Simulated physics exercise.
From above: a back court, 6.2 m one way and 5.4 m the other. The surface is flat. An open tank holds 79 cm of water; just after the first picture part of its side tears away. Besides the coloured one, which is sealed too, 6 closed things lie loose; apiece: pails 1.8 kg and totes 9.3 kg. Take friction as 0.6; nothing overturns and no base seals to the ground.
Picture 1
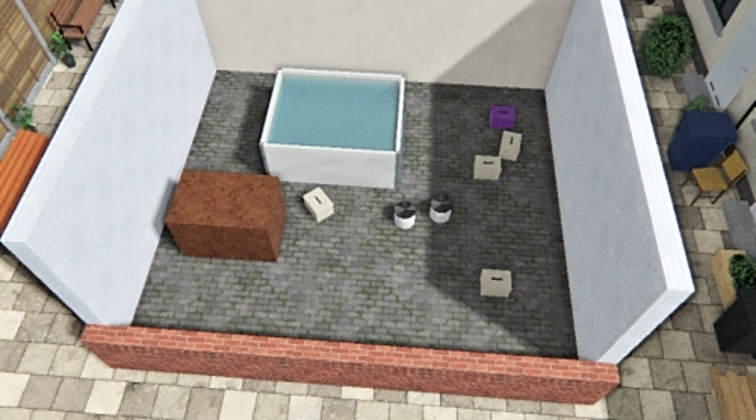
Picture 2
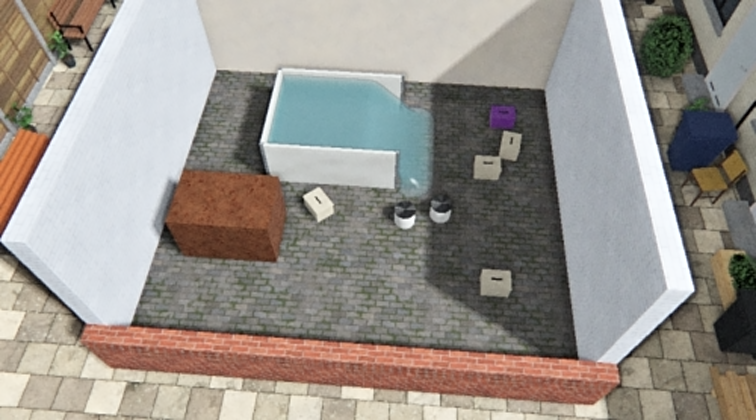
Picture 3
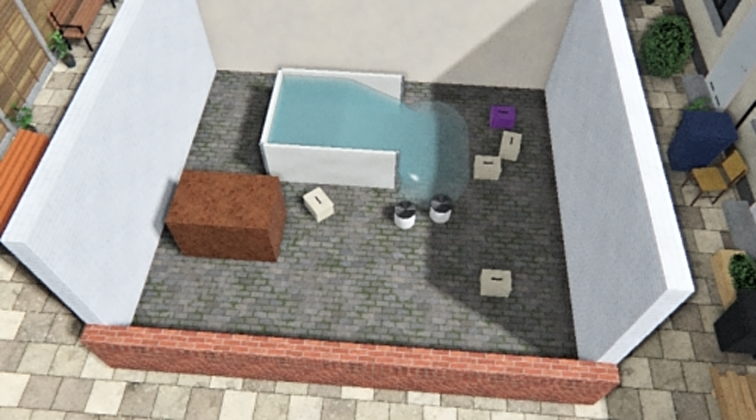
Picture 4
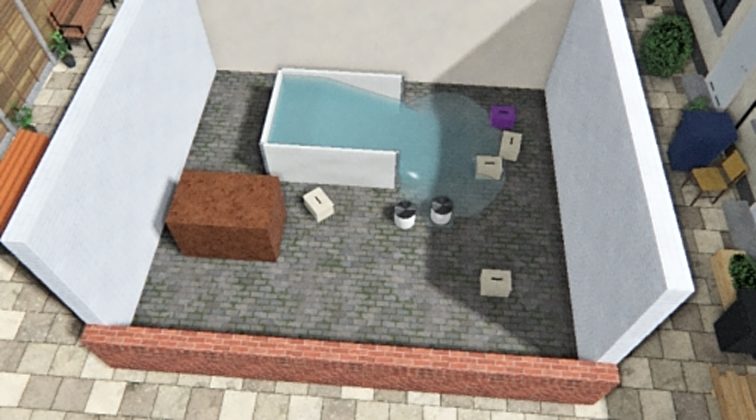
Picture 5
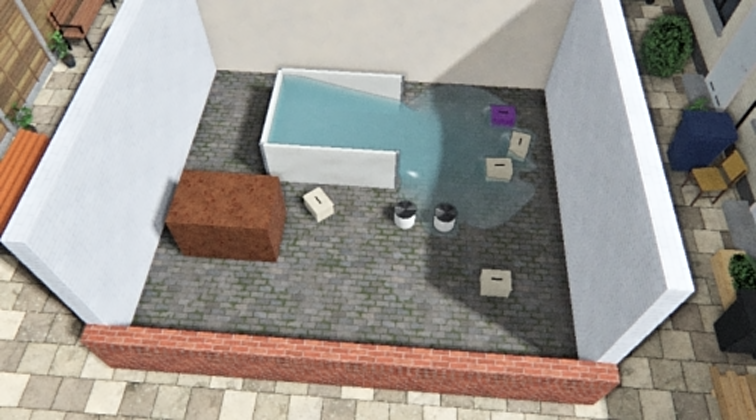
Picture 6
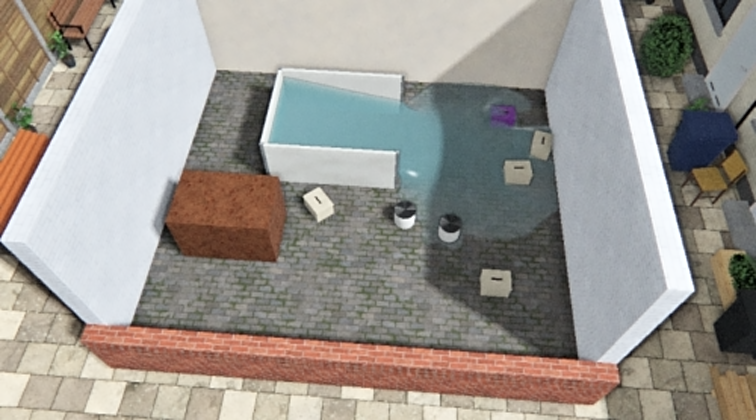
Water pours from the right side of a white open tank at the back of a walled, paved court, seen from above by a still camera. A reddish-brown block stands at left, with pale totes, two pails and a purple tote spread across the grey paving. The sheet fans rightward around the purple tote, then two pale totes slide right and the right-hand pail shifts slightly.
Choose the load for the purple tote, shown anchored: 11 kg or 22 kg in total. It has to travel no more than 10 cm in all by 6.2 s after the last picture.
I expect that neither load is enough.
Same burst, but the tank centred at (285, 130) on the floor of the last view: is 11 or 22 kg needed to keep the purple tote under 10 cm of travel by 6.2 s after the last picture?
In that case neither load is enough.
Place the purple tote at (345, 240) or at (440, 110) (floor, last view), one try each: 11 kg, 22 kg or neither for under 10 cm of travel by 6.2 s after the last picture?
In turn: The smaller is enough; neither is enough.
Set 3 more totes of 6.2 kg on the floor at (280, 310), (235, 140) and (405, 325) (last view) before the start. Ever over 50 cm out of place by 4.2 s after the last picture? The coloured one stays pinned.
In turn: More, short of it, more.
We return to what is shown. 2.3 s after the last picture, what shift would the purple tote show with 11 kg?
About 20 cm.
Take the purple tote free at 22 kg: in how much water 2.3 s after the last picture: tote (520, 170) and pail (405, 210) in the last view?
About 23 and 0 cm.
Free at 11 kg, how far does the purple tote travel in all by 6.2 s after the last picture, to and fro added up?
About 300 cm.
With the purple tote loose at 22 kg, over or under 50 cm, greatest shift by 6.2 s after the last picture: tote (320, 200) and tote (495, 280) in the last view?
In turn: Short of it, more.
Then, 0.6 s after the last picture the purple tote would be 81 cm from its start with 11 kg and 61 cm from its start with 22 kg; 17 cm of water round it then.
Then, 2.3 s after the last picture the purple tote would be 18 cm from its start with 11 kg and 45 cm from its start with 22 kg; 24 cm of water round it then.
Then, 4.2 s after the last picture the purple tote would be 77 cm from its start with 11 kg and 114 cm from its start with 22 kg; 11 cm of water round it then.
Then, 6.2 s after the last picture the purple tote would be 122 cm from its start with 11 kg and 114 cm from its start with 22 kg; 7 cm of water round it then.
